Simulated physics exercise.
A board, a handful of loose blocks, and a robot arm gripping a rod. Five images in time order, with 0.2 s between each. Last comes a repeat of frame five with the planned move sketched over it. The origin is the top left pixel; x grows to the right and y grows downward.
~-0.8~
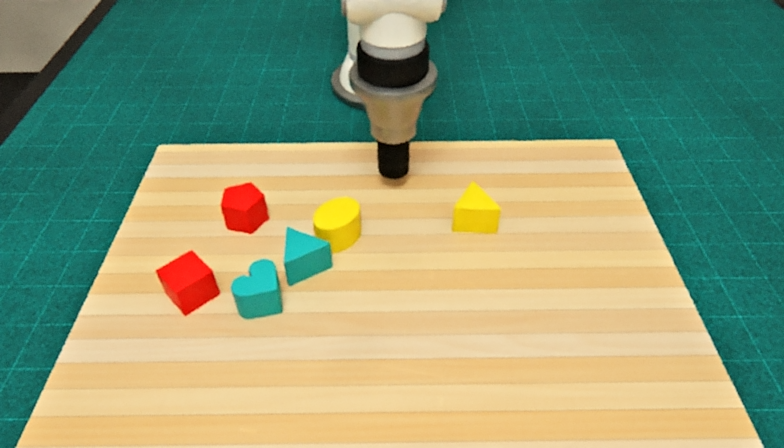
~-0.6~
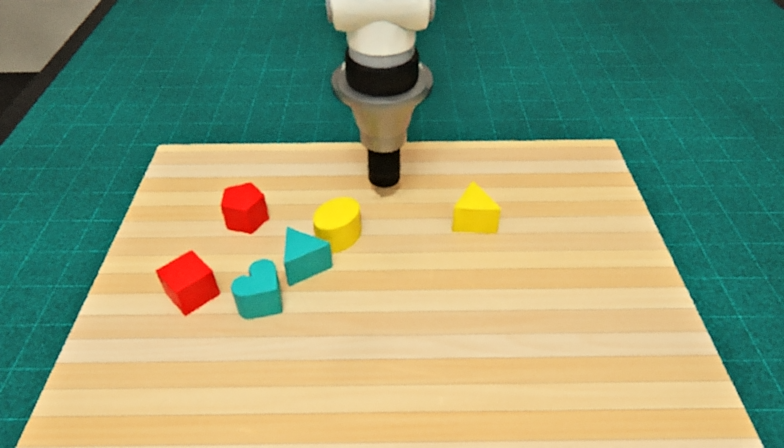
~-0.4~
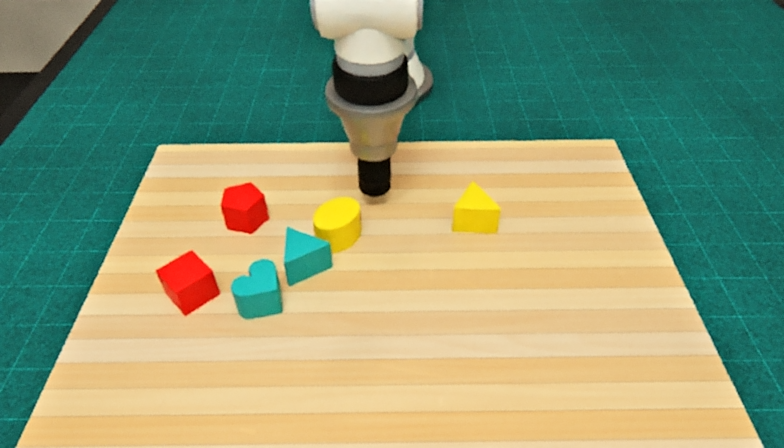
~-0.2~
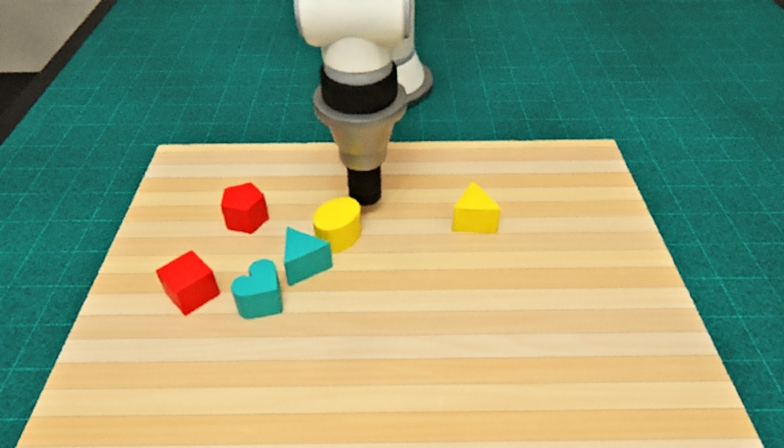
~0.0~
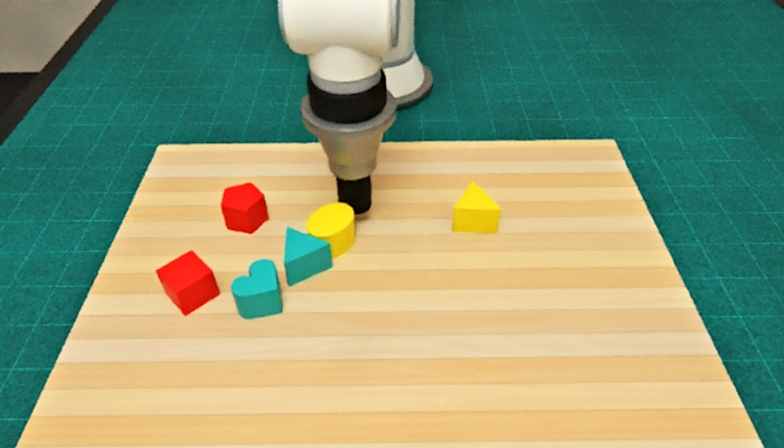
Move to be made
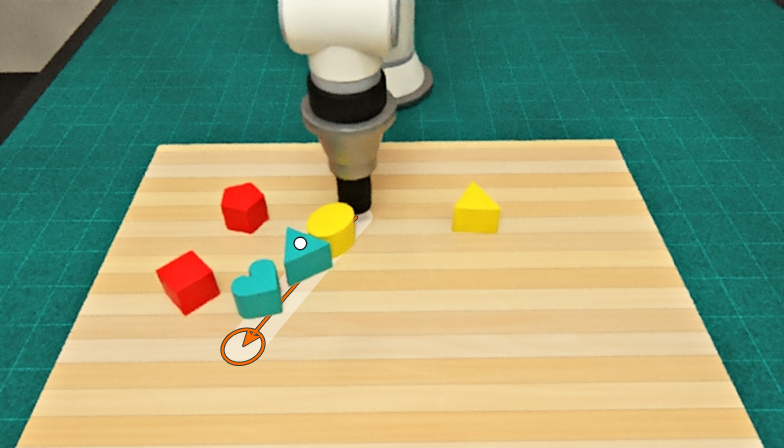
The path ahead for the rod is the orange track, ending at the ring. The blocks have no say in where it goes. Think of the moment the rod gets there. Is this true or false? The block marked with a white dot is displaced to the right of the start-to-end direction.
False.
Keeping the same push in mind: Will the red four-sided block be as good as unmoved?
Yes
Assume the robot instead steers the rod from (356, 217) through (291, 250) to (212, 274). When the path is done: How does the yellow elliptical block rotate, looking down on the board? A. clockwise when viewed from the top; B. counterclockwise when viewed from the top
That would be B.
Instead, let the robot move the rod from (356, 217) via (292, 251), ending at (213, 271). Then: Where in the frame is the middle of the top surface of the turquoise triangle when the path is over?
I'd place it at (289, 295), taking the centre of its top.
Path on the board, straight from (356, 217) to (243, 346); the dot is on the turquoise triangle.
On the path given first. One third of the way, rod at (321, 242); turquoise heart-shaped block at (244, 284); turquoise triangle at (278, 296); yellow elliptical block at (301, 263), turned 20° anticlockwise.
Two thirds of the way, rod at (283, 285); turquoise heart-shaped block at (238, 287), turned 15° clockwise; turquoise triangle at (256, 343), turned 15° clockwise; yellow elliptical block at (283, 311), turned 70° anticlockwise.
At the end, rod at (239, 335); red four-sided block in place; turquoise heart-shaped block at (190, 314), turned 85° clockwise; turquoise triangle at (239, 369); yellow elliptical block at (280, 338), turned 140° anticlockwise.
